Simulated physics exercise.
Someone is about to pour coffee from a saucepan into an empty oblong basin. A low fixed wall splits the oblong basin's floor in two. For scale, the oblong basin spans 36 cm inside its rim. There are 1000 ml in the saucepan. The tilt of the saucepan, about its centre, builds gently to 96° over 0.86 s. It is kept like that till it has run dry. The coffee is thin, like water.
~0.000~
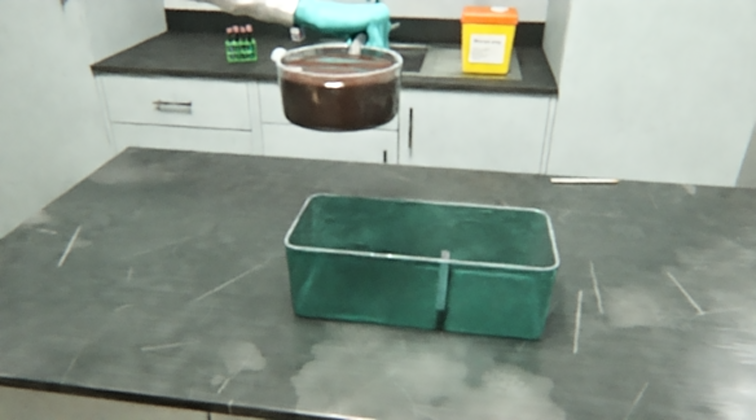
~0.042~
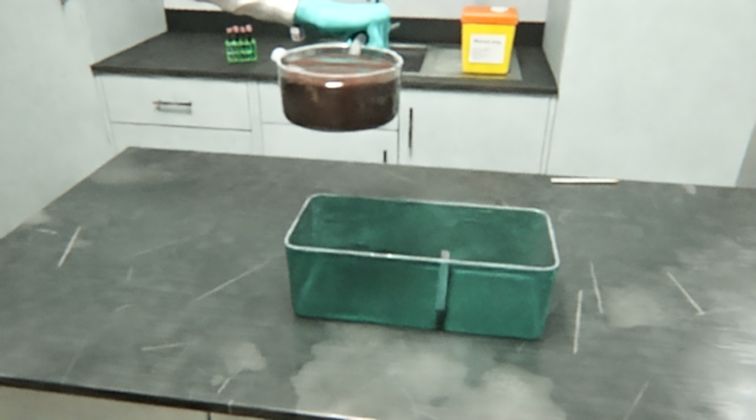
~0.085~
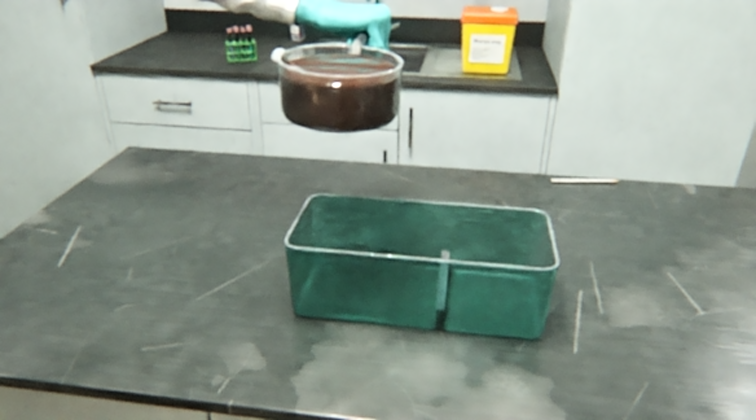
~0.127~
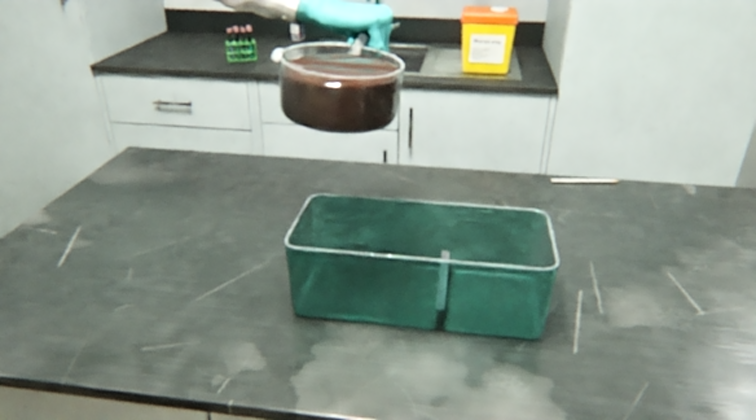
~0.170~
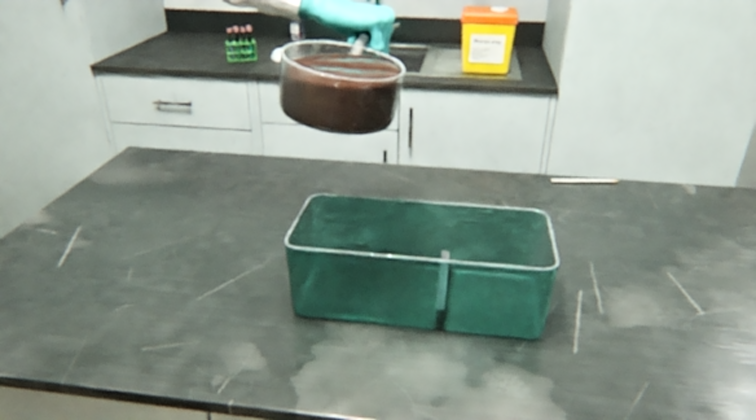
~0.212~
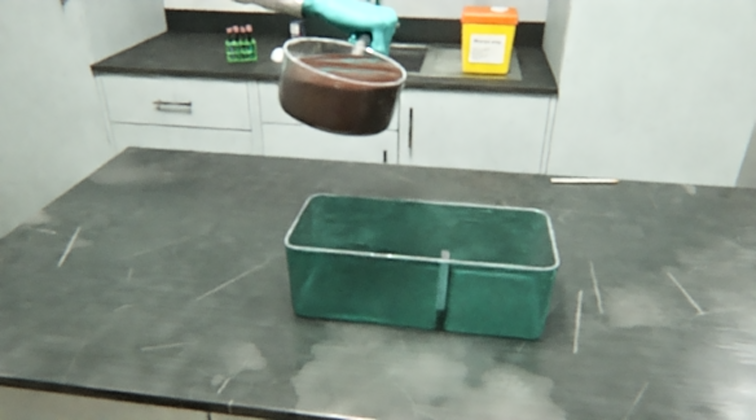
In a kitchen, a gloved hand gently tilts a saucepan of coffee rightward above a green basin.
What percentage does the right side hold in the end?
About 53 per cent.
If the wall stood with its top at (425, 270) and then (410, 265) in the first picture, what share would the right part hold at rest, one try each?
In turn about 70 and 90 per cent.
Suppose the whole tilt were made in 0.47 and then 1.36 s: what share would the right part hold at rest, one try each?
In turn about 35 and 55 per cent.
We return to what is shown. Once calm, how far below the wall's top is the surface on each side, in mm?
Some 18 mm on the left and 6 mm on the right.
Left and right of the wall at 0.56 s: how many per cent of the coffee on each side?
Left about 2, right about 6.
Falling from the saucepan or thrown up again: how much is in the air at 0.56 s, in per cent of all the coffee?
About 42 per cent.
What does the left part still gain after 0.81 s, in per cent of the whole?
Near 26 in a hundred.
After 0.56 s the tilt is 69° and 50 per cent is still to pour, 2 is left of the wall and 6 right of it.
After 0.81 s the tilt is 95° and 11 per cent is still to pour, 19 is left of the wall and 56 right of it.
After 1.07 s the tilt is 96° and 2 per cent is still to pour, 35 is left of the wall and 58 right of it.
After 1.36 s the tilt is 96° and 0 per cent is still to pour, 43 is left of the wall and 54 right of it.
In the end 45 per cent lies left of the wall, 53 right of it and 2 outside.
